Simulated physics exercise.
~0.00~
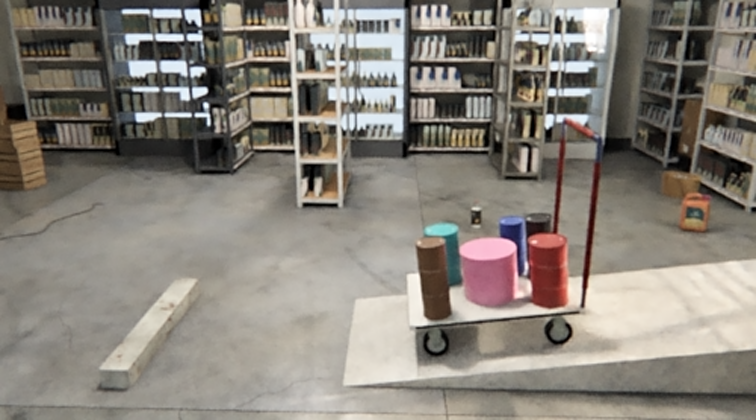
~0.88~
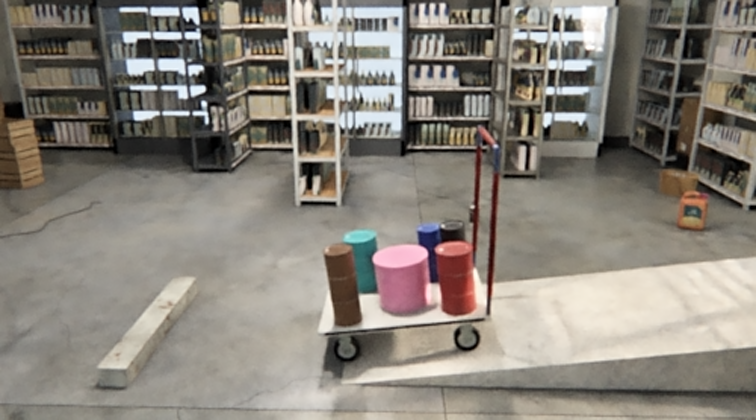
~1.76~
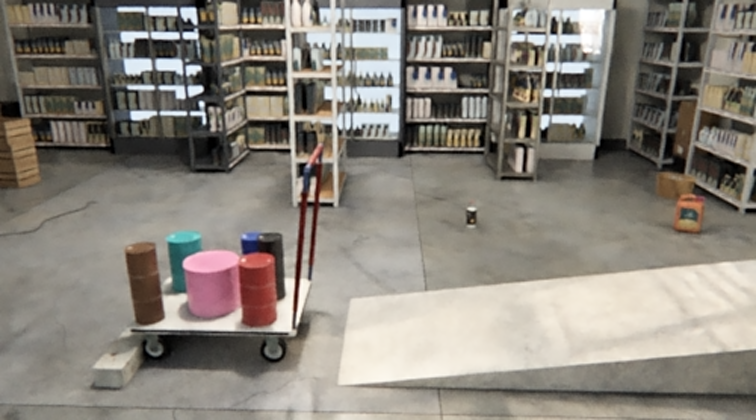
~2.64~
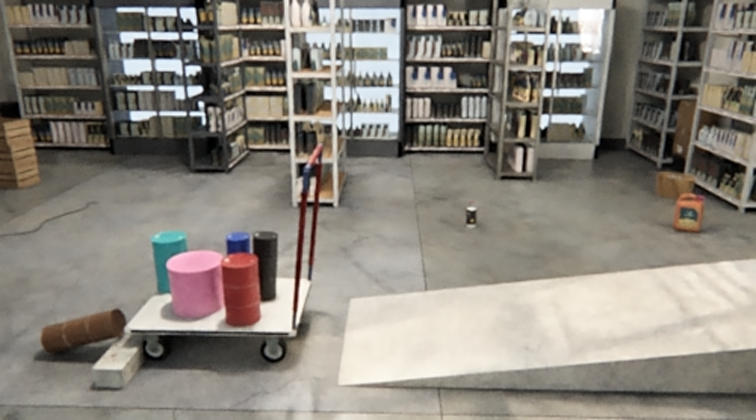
A flat trolley with a red handle, loaded with a pink pail and brown, turquoise, blue, black and red canisters, rolls left down a pale ramp in a room lined with stocked shelves. It leaves the slope and crosses the grey floor with its load still upright. At the low kerb on the left, the trolley stops. The load slides forward on the deck, and the brown canister tips over the front edge. It ends lying on its side on the floor beyond the kerb, while the pail and other canisters stay standing aboard.
